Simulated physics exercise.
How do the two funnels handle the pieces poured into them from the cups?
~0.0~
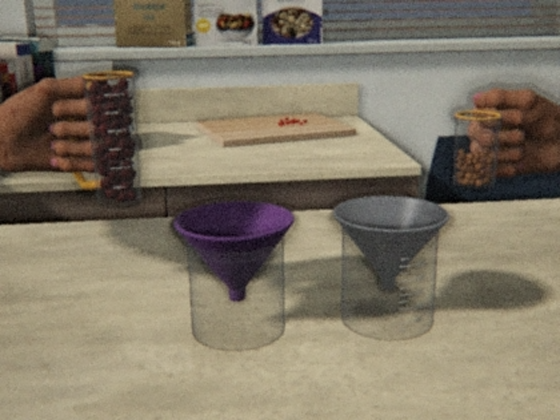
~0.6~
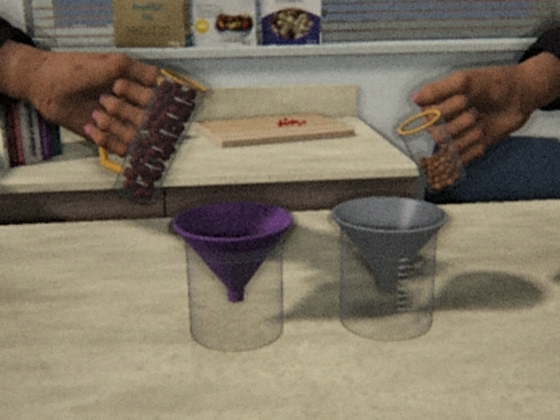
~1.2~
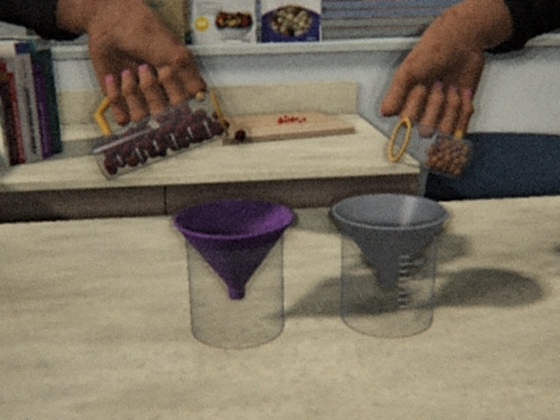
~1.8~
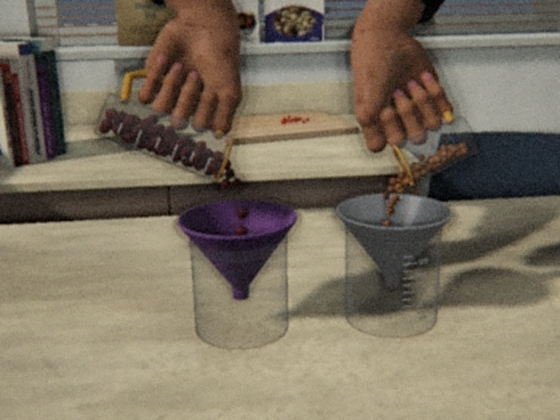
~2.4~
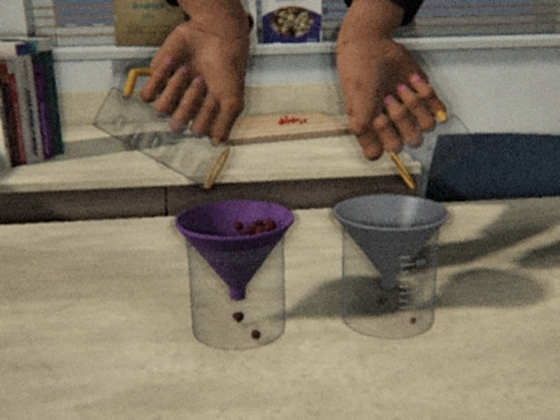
Both the purple funnel on the left and the gray one on the right jam, so only a few pieces reach the jars below.
